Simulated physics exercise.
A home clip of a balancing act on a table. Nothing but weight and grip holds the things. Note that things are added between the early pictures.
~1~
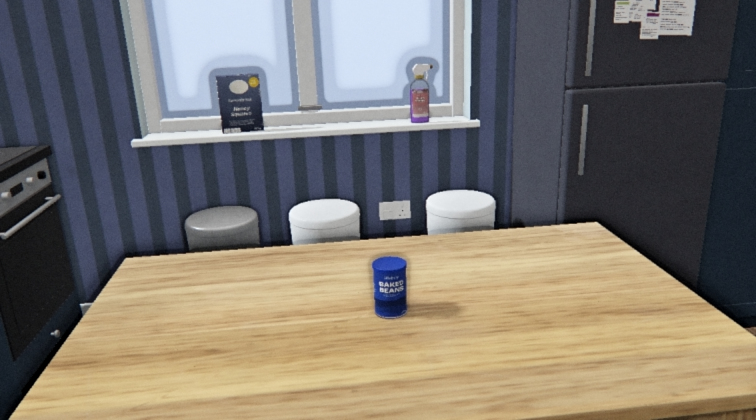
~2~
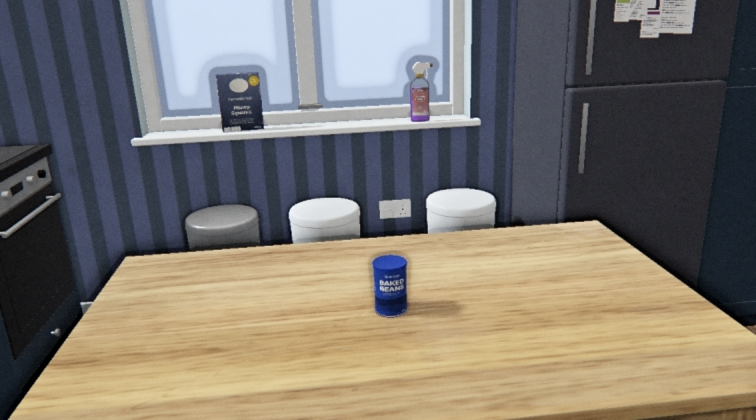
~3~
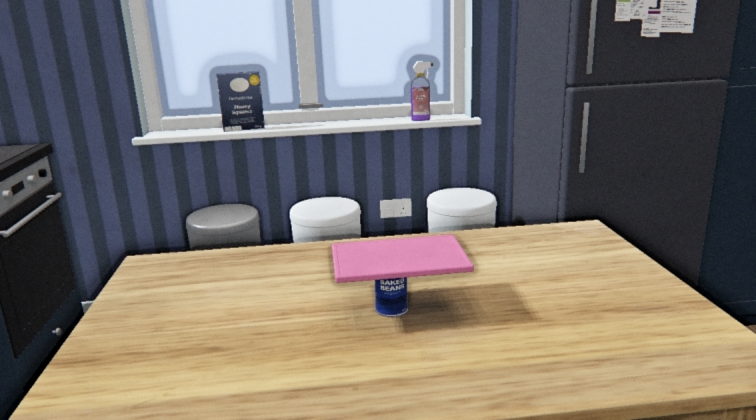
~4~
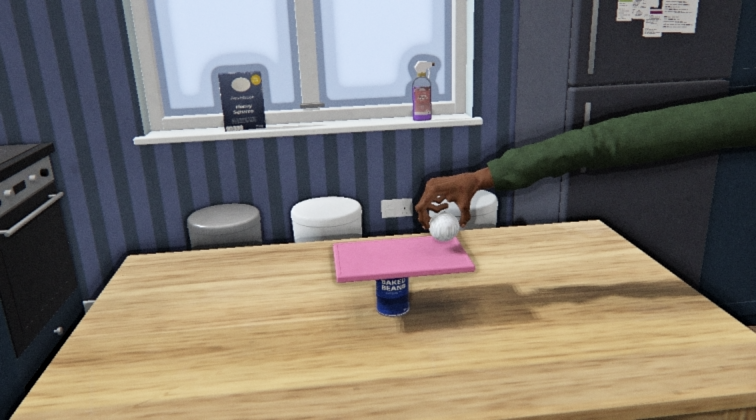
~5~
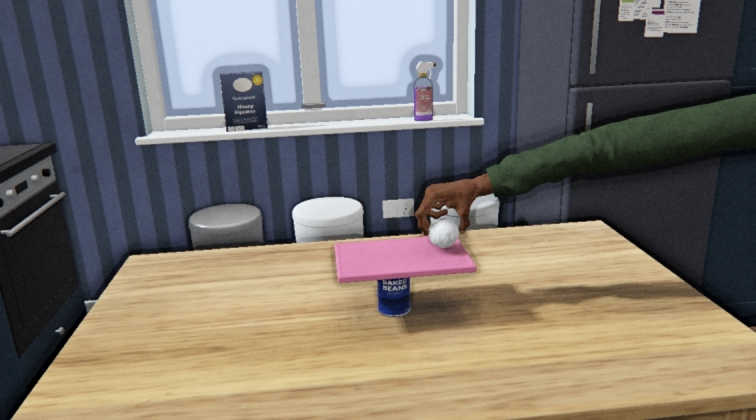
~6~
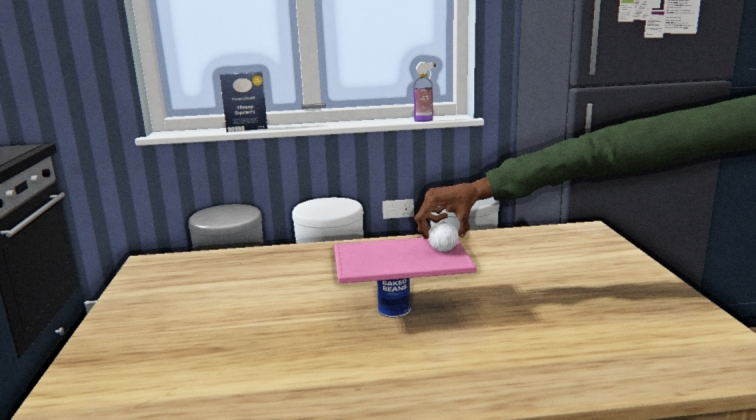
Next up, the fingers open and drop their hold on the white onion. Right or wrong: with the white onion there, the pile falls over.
Right, it falls over.
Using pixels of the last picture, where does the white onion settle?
End position in the final view: Approximately (480, 289).
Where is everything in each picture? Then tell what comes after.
In the first frame, the last thing is not in view yet; blue tin (390, 288).
In the second frame, the last thing is not in view yet; blue tin (390, 286).
In the third frame, the last thing is not in view yet; blue tin (391, 286).
In the fourth frame, on its way; white onion (444, 226); blue tin (392, 285).
In the fifth frame, on its way; white onion (443, 233); blue tin (394, 286).
In the sixth frame, set down, still held; white onion (443, 236); blue tin (393, 286).
Then, 0.50 s on from there, white onion now fallen; pink lid turned 47° from how it was put.
Then, 0.70 s on from there, pink lid turned 52° from how it was put.
In the end, fallen, white onion; toppled in the stack, pink lid; blue tin unmoved. At the end, from the last picture's camera, white onion near (480, 289). The stack loses its balance.
